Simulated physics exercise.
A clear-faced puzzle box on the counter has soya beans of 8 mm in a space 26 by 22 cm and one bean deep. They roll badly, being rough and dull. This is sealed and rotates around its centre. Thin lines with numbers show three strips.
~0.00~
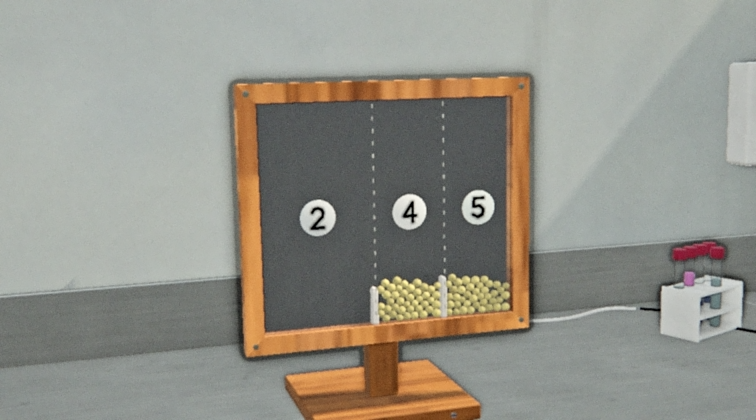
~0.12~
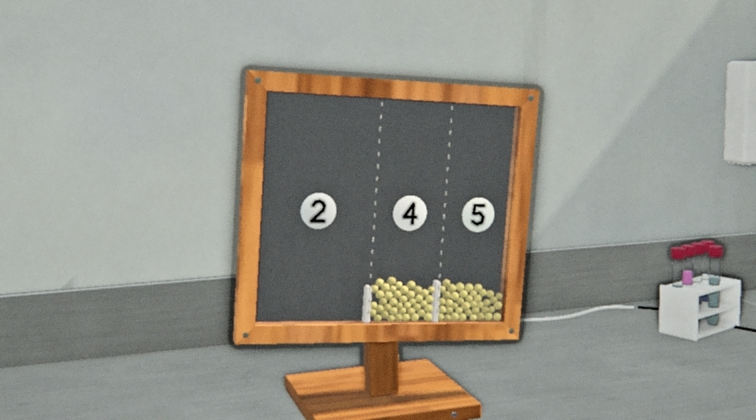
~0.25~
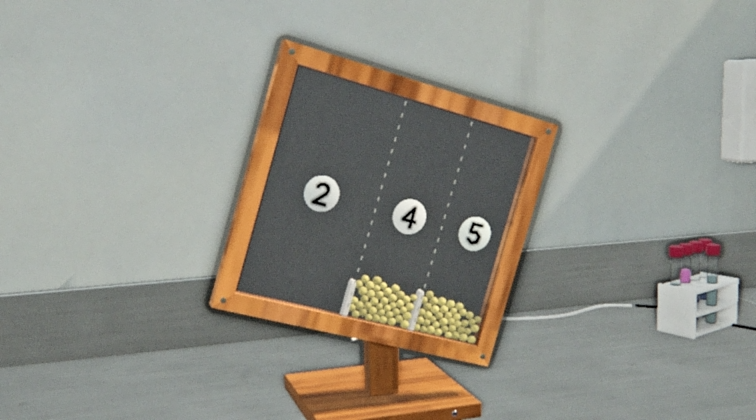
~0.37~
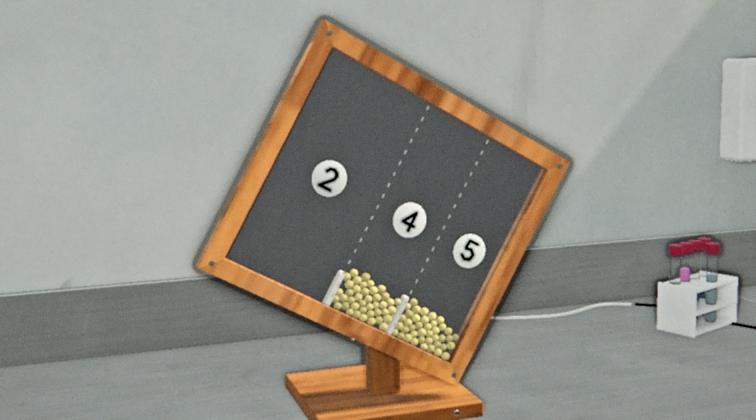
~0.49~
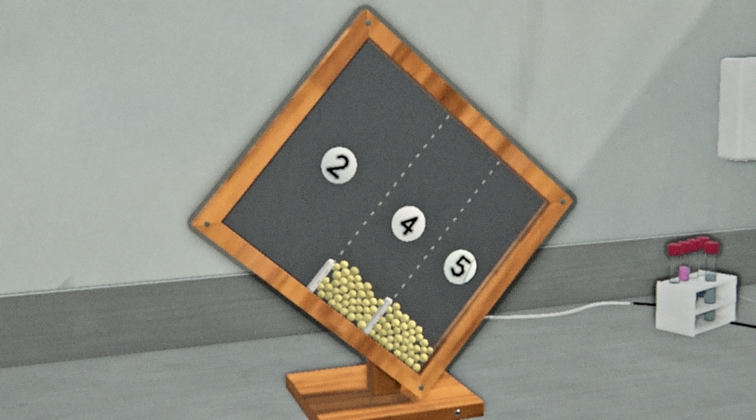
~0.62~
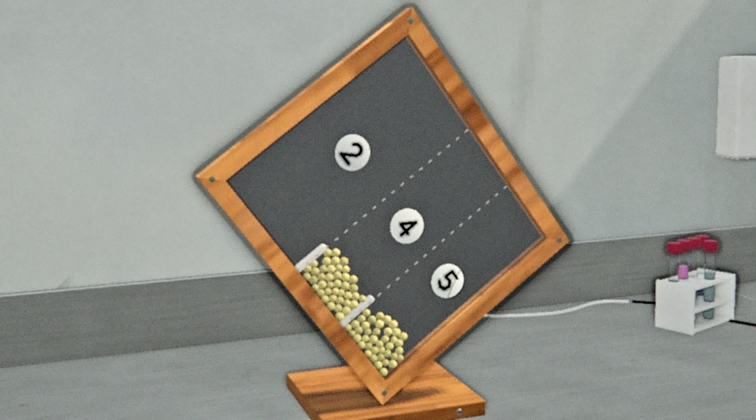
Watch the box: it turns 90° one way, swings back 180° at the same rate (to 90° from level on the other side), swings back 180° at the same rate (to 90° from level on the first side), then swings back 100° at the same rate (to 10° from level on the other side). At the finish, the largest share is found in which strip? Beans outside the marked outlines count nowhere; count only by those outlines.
It is 5.
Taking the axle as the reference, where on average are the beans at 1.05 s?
Left by about 7 cm and below by about 9 cm.
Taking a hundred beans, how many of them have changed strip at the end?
Around 45 percent.
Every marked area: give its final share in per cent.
Tally: Strip 2 = 20; strip 4 = 30; strip 5 = 50.
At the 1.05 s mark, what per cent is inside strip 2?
I'd guess near 0 in a hundred.
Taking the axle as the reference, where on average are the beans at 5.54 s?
About 1 cm left and 10 cm below.
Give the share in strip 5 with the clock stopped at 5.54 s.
Reading: Around 50 per cent of the load.
After 1.05 s, it stands 90° clockwise; the beans' middle is 7 cm left of and 9 cm below the centre; no. 4, 25 %, no. 5, 75 %.
After 5.54 s, it stands 40° clockwise; the beans' middle is 1 cm left of and 10 cm below the centre; no. 2, 20 %, no. 4, 30 %, no. 5, 50 %.
After 6.12 s, it stands 10° anticlockwise; the beans' middle is 7 cm right of and 8 cm below the centre; no. 2, 20 %, no. 4, 30 %, no. 5, 50 %.
All still by 7.1 s, it stands 10° anticlockwise; no. 2, 20 %, no. 4, 30 %, no. 5, 50 %.
